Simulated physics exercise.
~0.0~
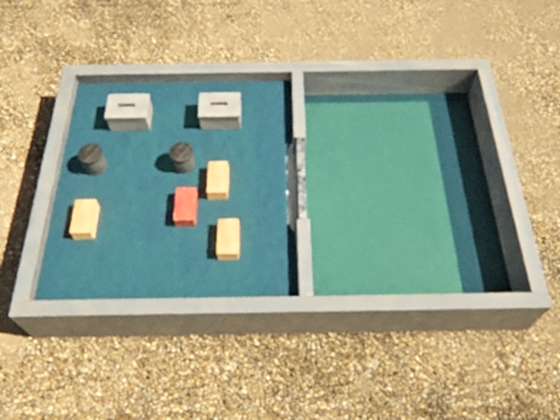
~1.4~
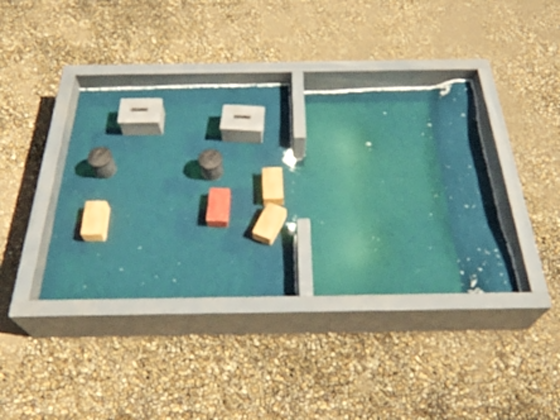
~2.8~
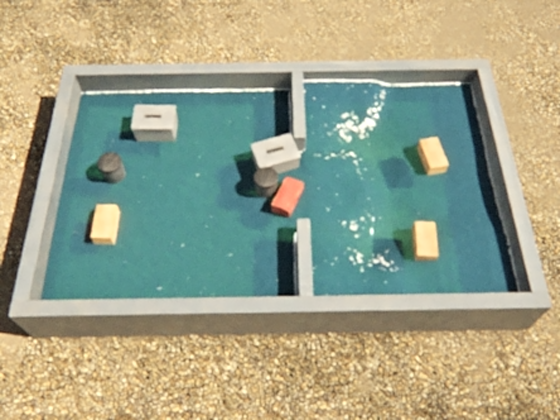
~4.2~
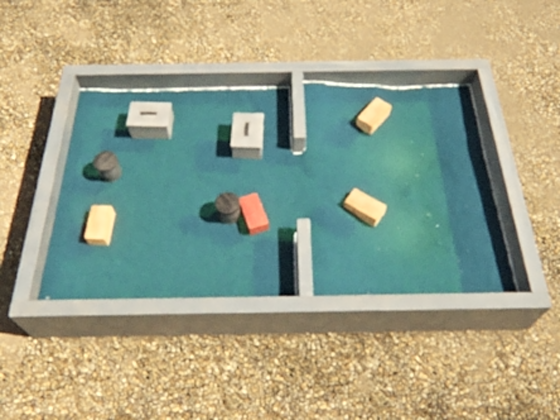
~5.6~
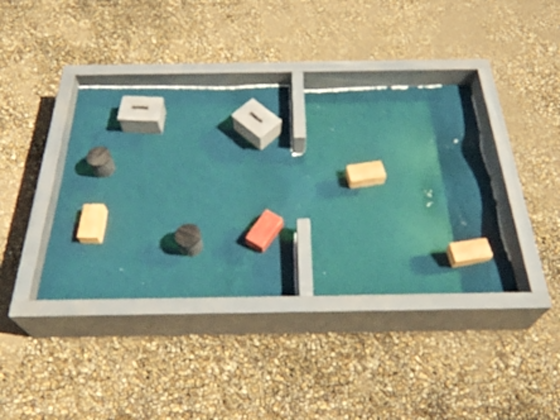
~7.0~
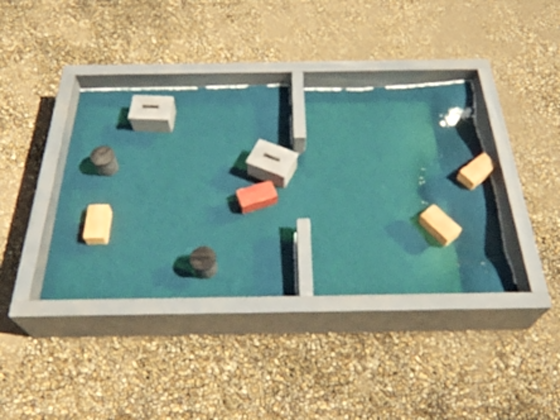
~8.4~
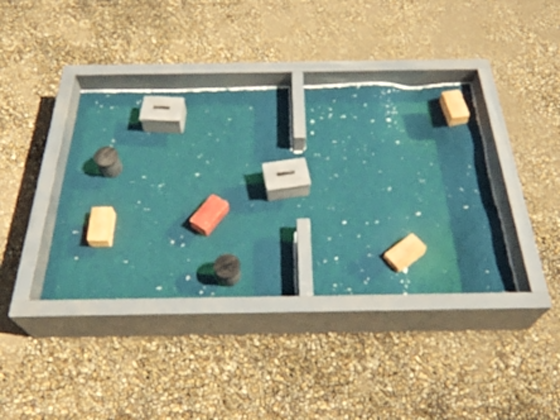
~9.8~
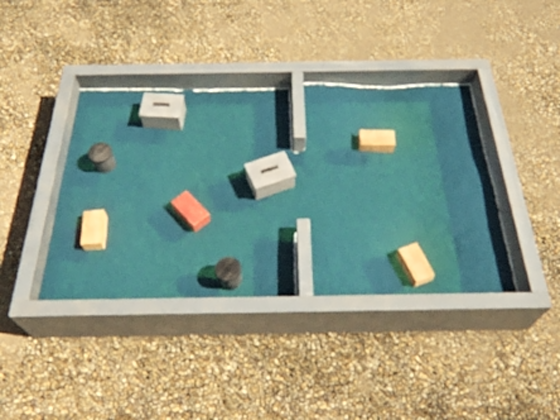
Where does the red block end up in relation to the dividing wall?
It stays on the left side of the dividing wall. It drifts close to the gap but then moves back to the left without crossing.
